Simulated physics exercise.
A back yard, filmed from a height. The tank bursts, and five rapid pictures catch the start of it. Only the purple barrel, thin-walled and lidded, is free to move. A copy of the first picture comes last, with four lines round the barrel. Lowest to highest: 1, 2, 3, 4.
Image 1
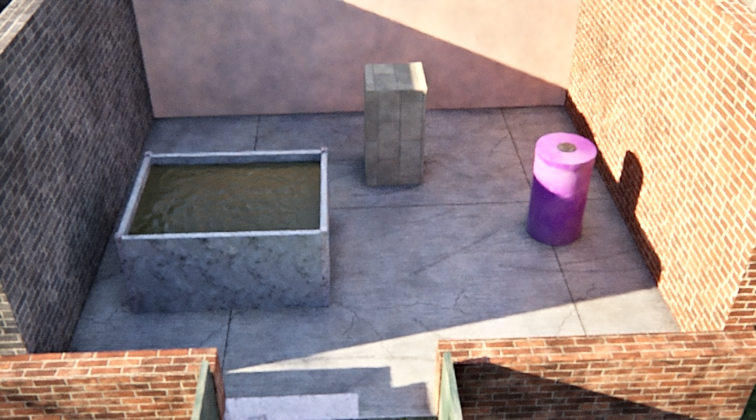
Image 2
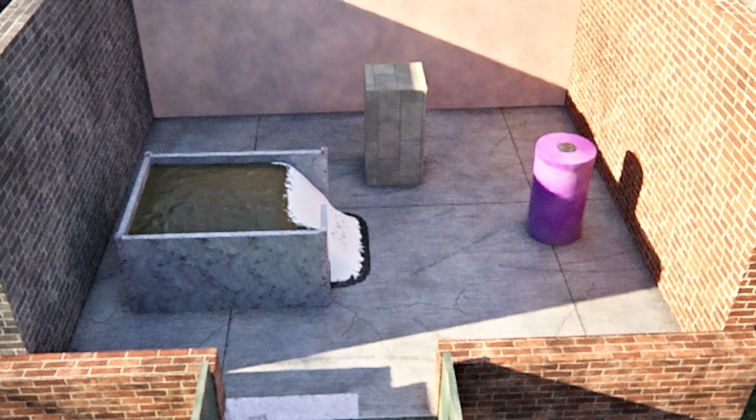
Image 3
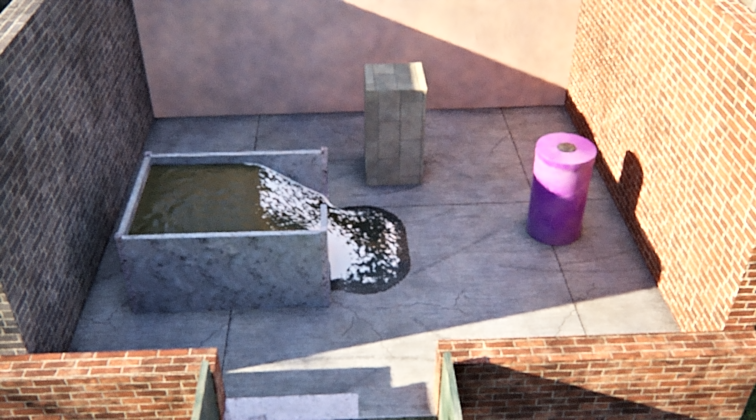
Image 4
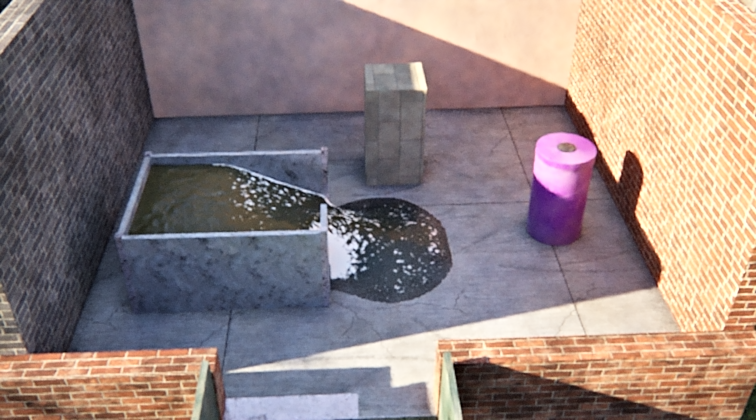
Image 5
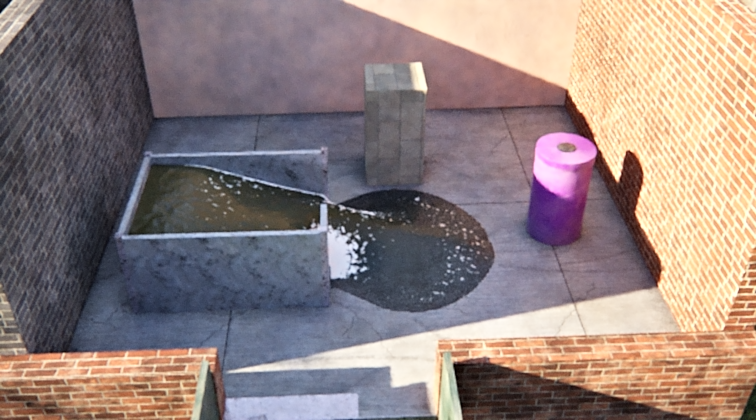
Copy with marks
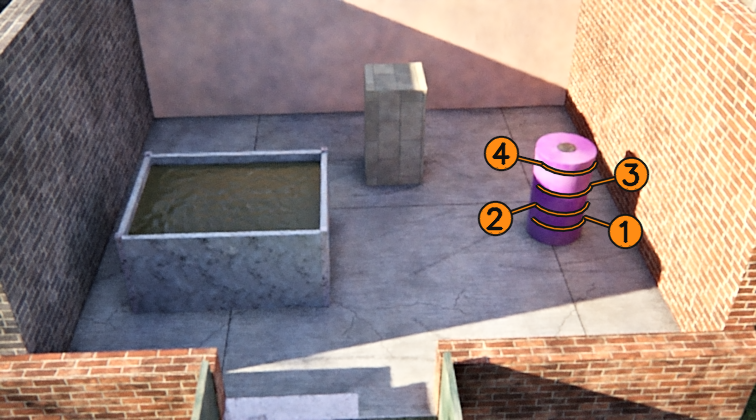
A stone tank of murky water pouring out through its right side, a dark puddle spreading across the paved yard.
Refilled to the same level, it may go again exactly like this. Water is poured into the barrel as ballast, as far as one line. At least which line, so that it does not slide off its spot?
I would pick line 2.
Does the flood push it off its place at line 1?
Yes, it does.
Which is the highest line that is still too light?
That is line 1.
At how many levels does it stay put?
Three of them.
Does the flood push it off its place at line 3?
No, that is safe.
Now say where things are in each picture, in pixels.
Lid of the purple barrel at (567, 148); tank full, its middle at (231, 198); open gate at (328, 349), in the first picture.
In the second picture, 2 % of the ground under water, its edge towards the barrel at (360, 229).
In the third picture, 4 % of the ground under water, its edge towards the barrel at (393, 227).
In the fourth picture, 7 % of the ground under water, its edge towards the barrel at (434, 233).
Lid of the purple barrel at (567, 148); 10 % of the ground under water, its edge towards the barrel at (484, 250), in the fifth picture.
In orange, 1 at (563, 229); 2 at (566, 214); 3 at (569, 196); 4 at (573, 173); from the bottom up 1, 2, 3, 4.
If 1 is chosen, it is pushed about half its own width away.
If 2 is chosen, it does not move.
If 3 is chosen, it does not move.
If 4 is chosen, it does not move.
